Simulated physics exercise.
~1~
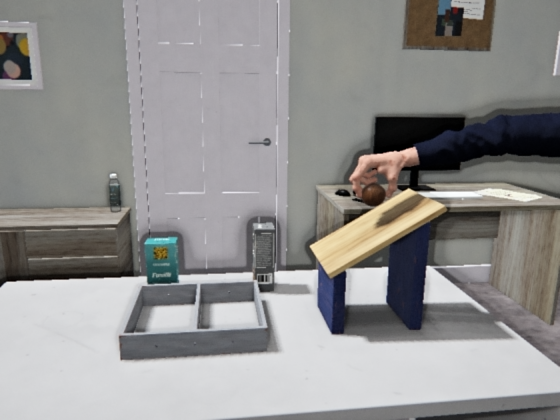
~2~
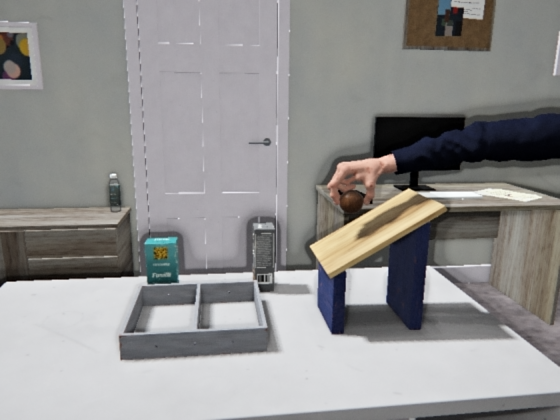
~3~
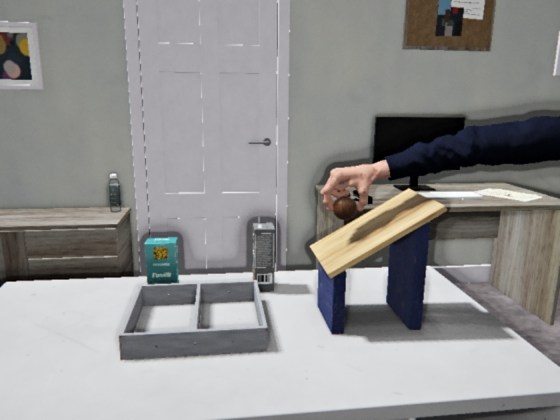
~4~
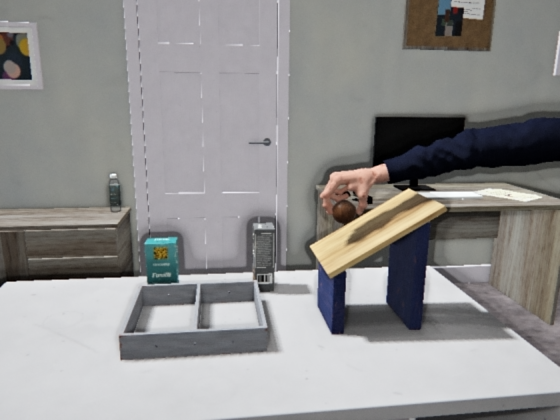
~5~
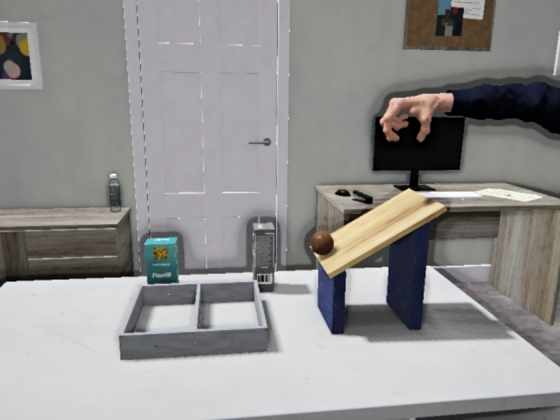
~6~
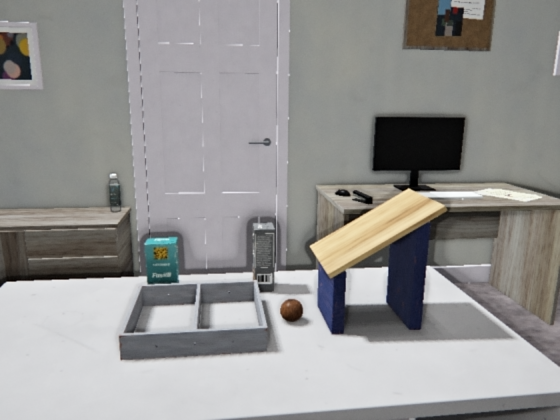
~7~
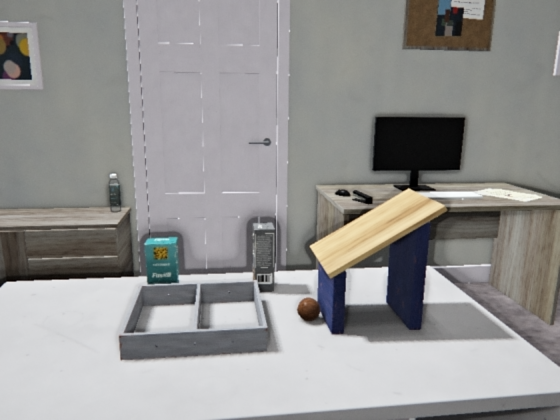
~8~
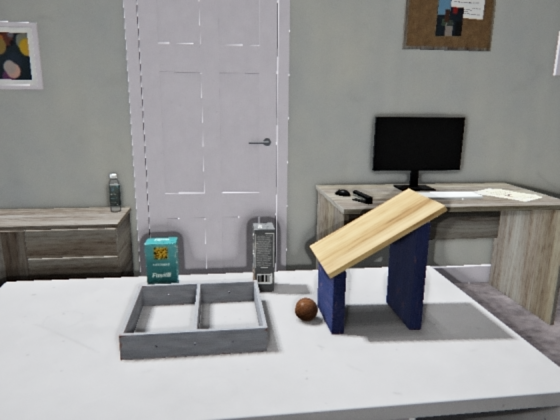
A hand releasing a brown onion on a sloping board, the onion rolling down left and settling between tray and board.
